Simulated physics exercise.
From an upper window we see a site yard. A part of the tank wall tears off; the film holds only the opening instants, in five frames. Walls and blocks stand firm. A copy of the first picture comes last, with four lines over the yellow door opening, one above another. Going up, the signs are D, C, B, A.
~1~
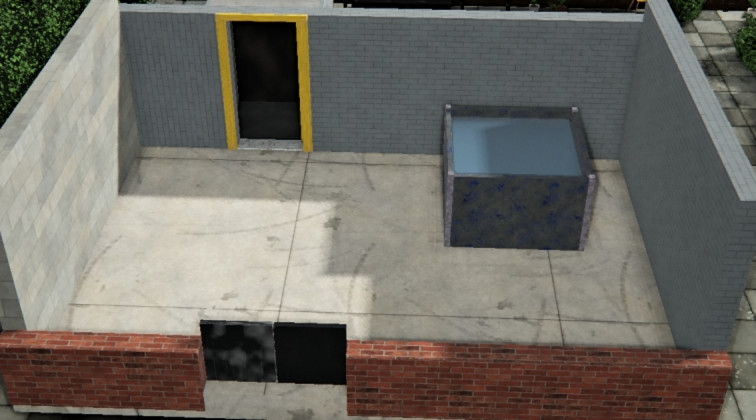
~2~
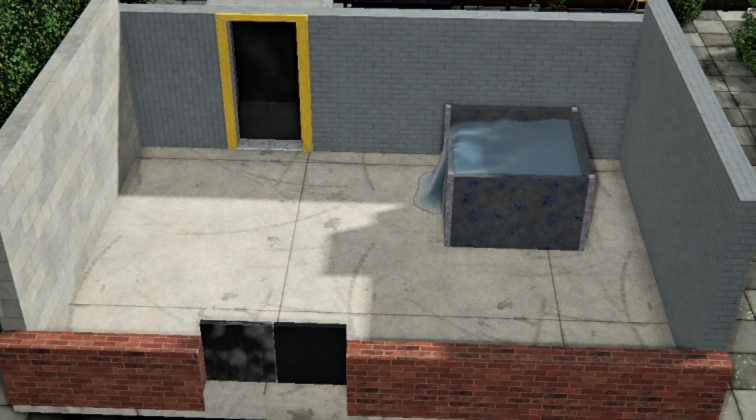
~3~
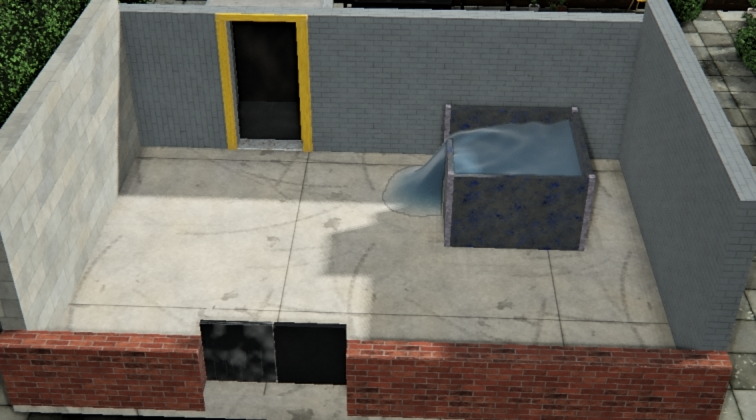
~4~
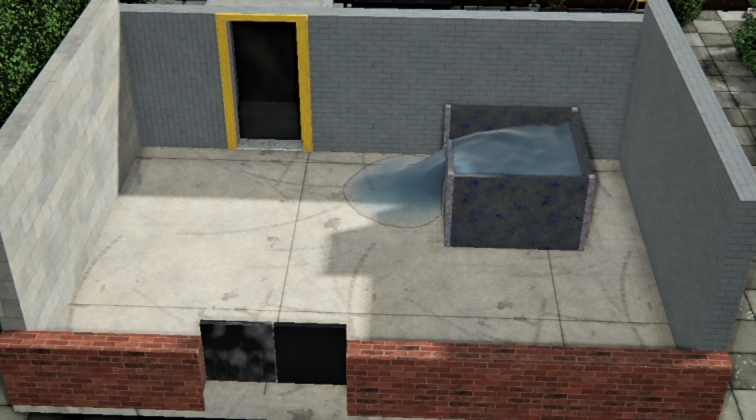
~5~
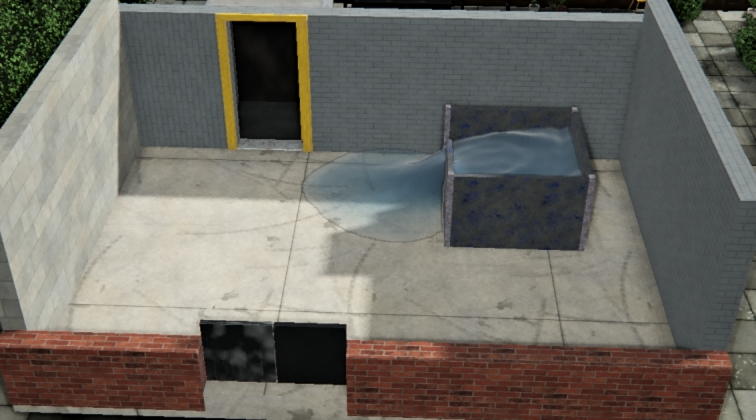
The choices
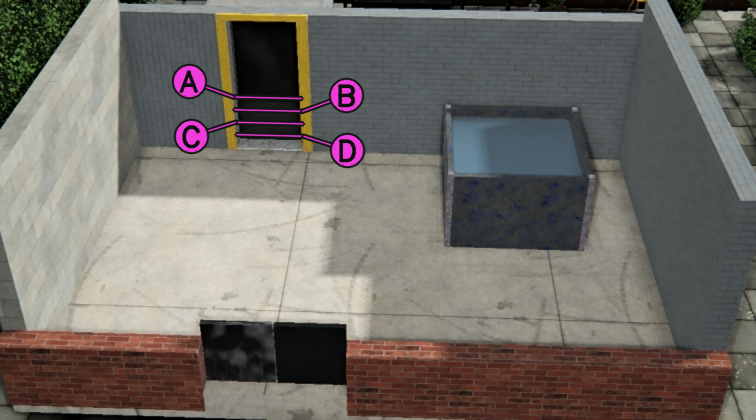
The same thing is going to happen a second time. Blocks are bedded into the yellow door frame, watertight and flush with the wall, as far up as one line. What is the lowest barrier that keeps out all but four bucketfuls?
D is the one.
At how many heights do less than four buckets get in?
All of the four.
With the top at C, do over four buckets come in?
No.
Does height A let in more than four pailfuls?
No, that is safe.
On the marked copy, A at (267, 97); B at (268, 110); C at (269, 123); D at (270, 135); from the bottom up D, C, B, A.
For height A, nothing gets over.
For height B, nothing gets over.
For height C, nothing gets over.
For height D, nothing gets over.
